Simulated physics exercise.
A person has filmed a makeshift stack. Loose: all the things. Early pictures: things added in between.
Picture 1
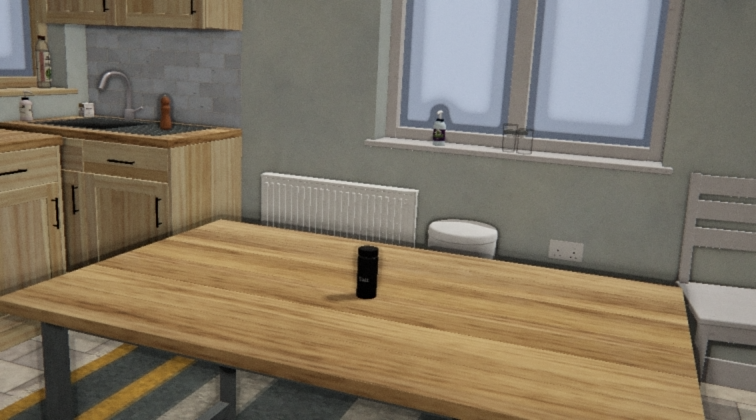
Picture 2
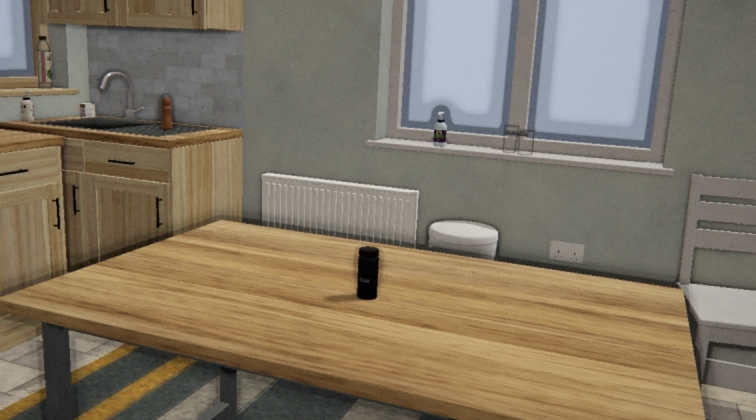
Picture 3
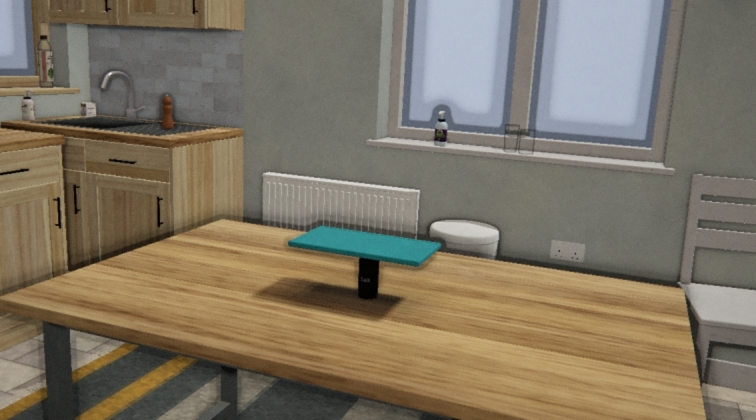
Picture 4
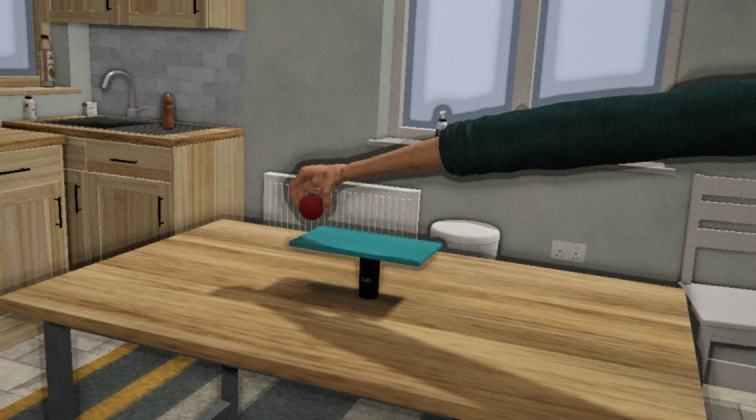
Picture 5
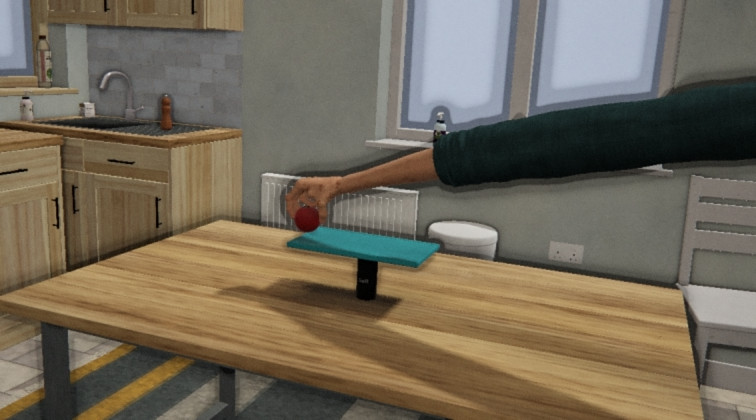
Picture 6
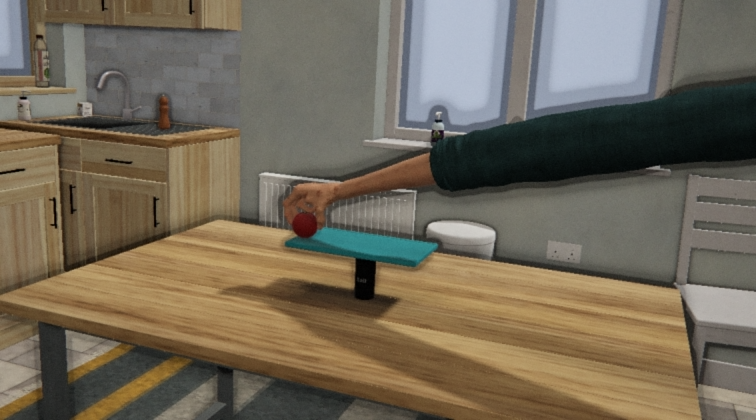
A teal board appears on top of a black shaker standing on a wooden table, then a hand reaching in from the right lowers a red tomato onto the board's left end and keeps hold of it.
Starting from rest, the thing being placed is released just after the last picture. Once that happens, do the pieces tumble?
Yes, most likely the stack fails.
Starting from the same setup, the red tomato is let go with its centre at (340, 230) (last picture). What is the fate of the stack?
Outcome: Collapse.
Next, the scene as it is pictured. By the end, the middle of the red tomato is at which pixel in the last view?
Roughly at pixel (289, 276).
Then, 0.30 s after the last picture, red tomato now fallen; turquoise lid tipped 47° from how it was.
Then, 0.40 s after the last picture, turquoise lid tipped 54° from how it was.
Then, 1.30 s after the last picture, turquoise lid tipped 45° from how it was.
At rest, fallen, red tomato; tipped over in the stack, turquoise lid; black shaker in place. Seen from the same camera at the end, red tomato near (289, 276). The stack gives way.
